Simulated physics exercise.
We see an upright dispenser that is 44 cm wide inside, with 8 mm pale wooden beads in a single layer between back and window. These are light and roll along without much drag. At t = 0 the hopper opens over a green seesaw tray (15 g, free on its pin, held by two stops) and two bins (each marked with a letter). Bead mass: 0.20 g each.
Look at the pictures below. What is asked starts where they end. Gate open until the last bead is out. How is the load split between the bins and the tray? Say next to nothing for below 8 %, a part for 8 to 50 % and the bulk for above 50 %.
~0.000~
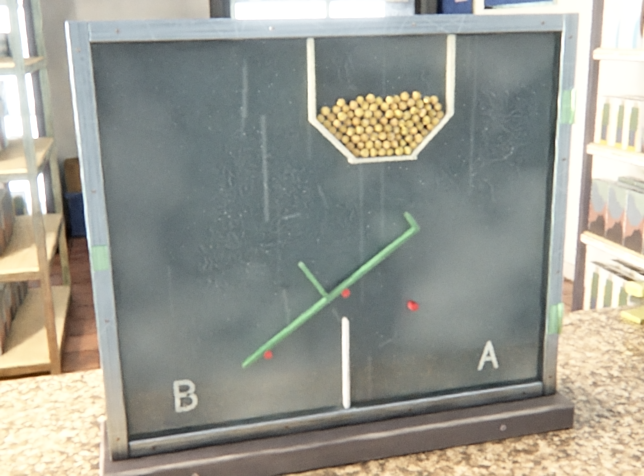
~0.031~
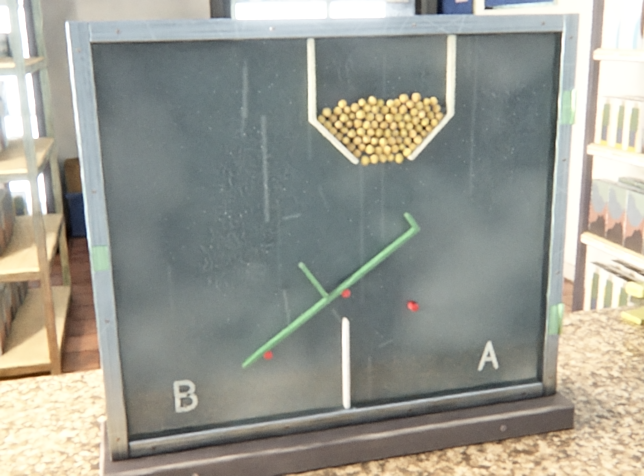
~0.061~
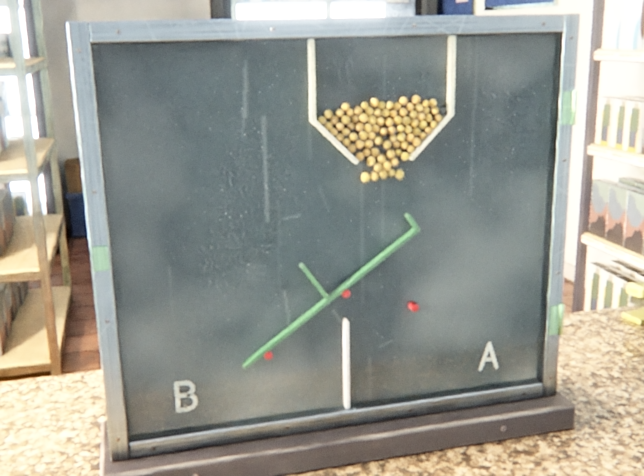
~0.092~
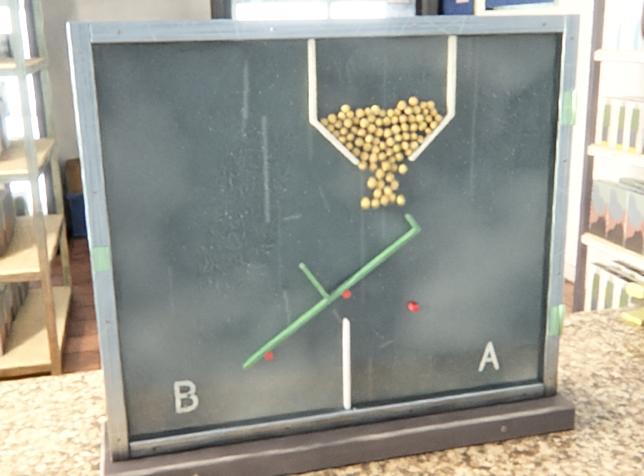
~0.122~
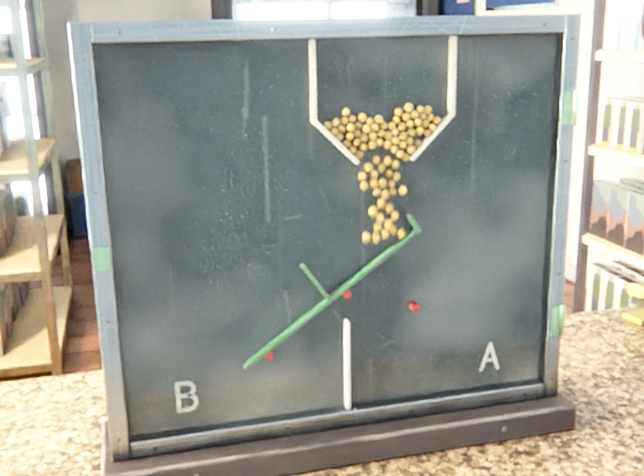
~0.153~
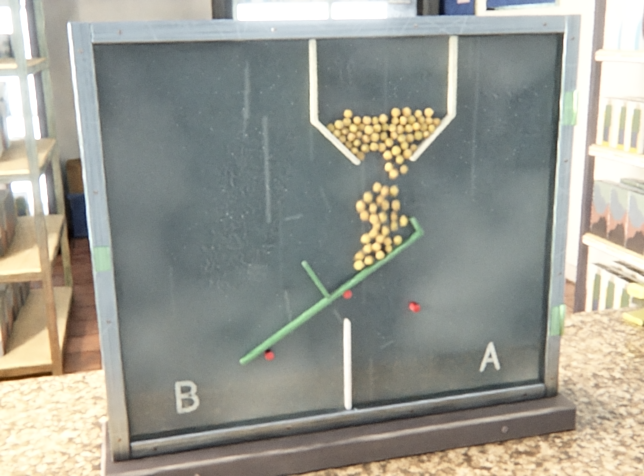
Bin A: A modest portion; bin B: Very little; tray: The majority.
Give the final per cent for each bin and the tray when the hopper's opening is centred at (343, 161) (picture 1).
Final shares - bin A: 0, bin B: 20, tray: 80.
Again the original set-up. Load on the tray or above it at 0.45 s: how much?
It comes to close to 95 in a hundred.
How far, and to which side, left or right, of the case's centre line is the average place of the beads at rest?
It sits around 8 cm right of centre.
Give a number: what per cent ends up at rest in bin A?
I'd put it at around 40 in a hundred.
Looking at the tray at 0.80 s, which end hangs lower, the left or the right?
Right.
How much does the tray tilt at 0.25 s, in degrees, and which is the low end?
Tilt: About 10 degrees; low end: Left.
By 0.25 s 60 % have left the hopper; tray left end down 11°; on or over it 60 %, past it to the left 0 %, to the right 0 %.
By 0.45 s 100 % have left the hopper; tray right end down 17°; on or over it 95 %, past it to the left 0 %, to the right 5 %.
By 0.80 s 100 % have left the hopper; tray right end down 17°; on or over it 65 %, past it to the left 0 %, to the right 35 %.
All still by 1.7 s, bin A 40 %, bin B 0 %, tray 60 %; tray right end down 17°.
